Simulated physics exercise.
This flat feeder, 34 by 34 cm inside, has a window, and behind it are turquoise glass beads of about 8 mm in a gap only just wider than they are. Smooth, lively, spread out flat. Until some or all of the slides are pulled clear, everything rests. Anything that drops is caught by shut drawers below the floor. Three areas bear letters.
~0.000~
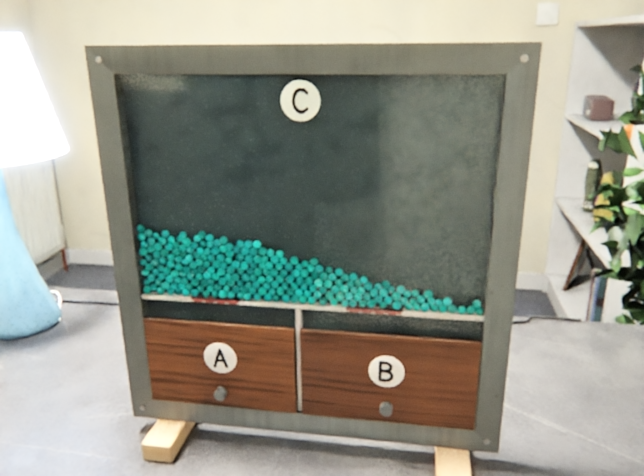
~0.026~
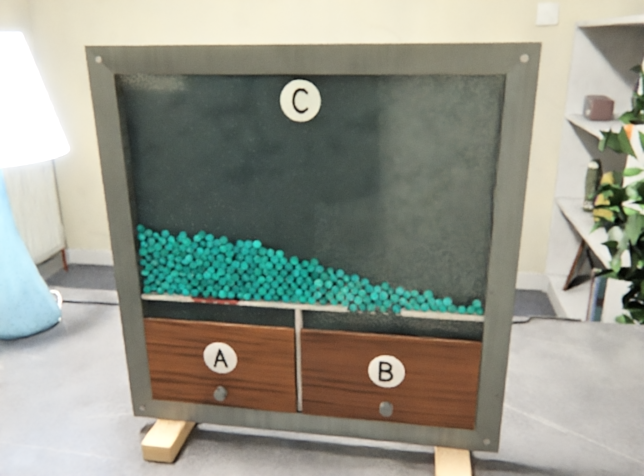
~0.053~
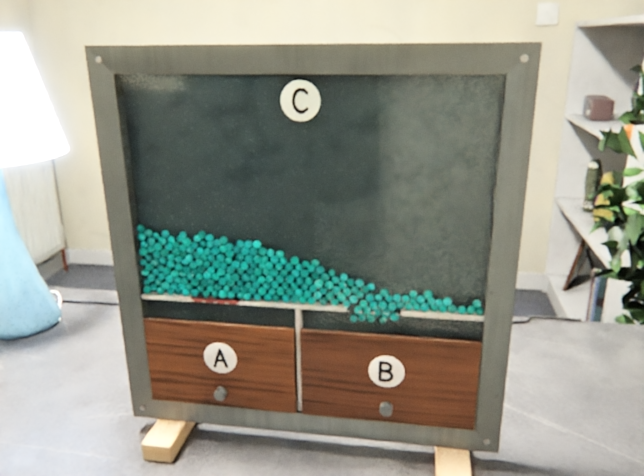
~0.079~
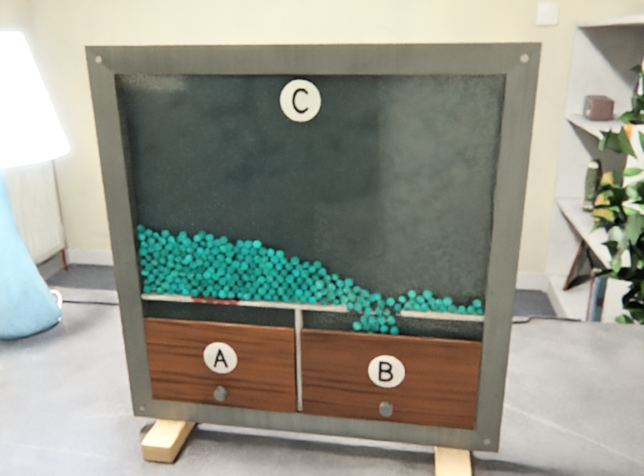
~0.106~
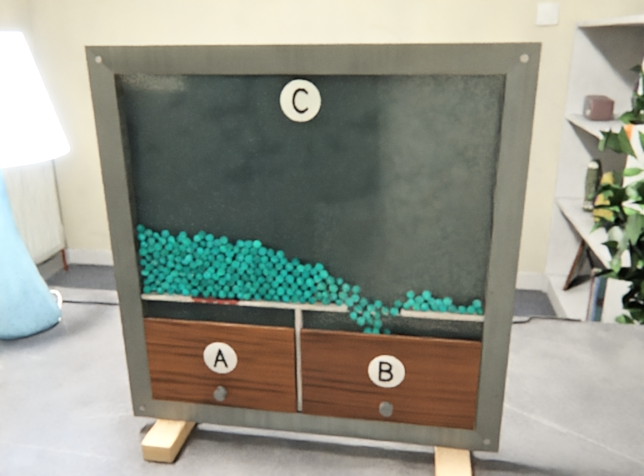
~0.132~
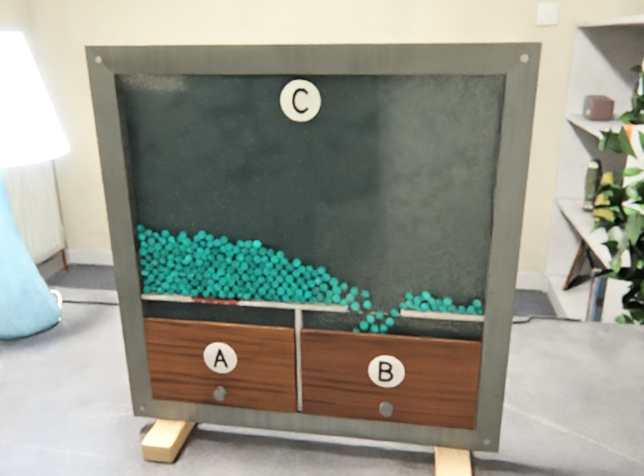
Turquoise beads lie heaped behind the window of an upright framed panel, deepest at the left, above two wooden drawers marked A and B. The red strip above drawer B disappears, and beads drop through the opening there, a few at a time, as a dip widens in the layer above it.
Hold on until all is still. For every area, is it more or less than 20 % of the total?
A: Less; B: More; C: More.
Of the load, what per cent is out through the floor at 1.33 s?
Something like 35 in a hundred.
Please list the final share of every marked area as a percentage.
Drawer A: 0; drawer B: 55; store C: 45.
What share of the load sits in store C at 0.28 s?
Share: Near 80 per cent.
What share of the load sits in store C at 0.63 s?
Share: Close to 75 percent.
After 0.28 s, 20 % are out; B 15 %, C 80 %.
After 0.63 s, 25 % are out; B 25 %, C 75 %.
After 1.33 s, 35 % are out; B 35 %, C 65 %.
All still by 6.5 s, 55 % are out; A 0 %, B 55 %, C 45 %.
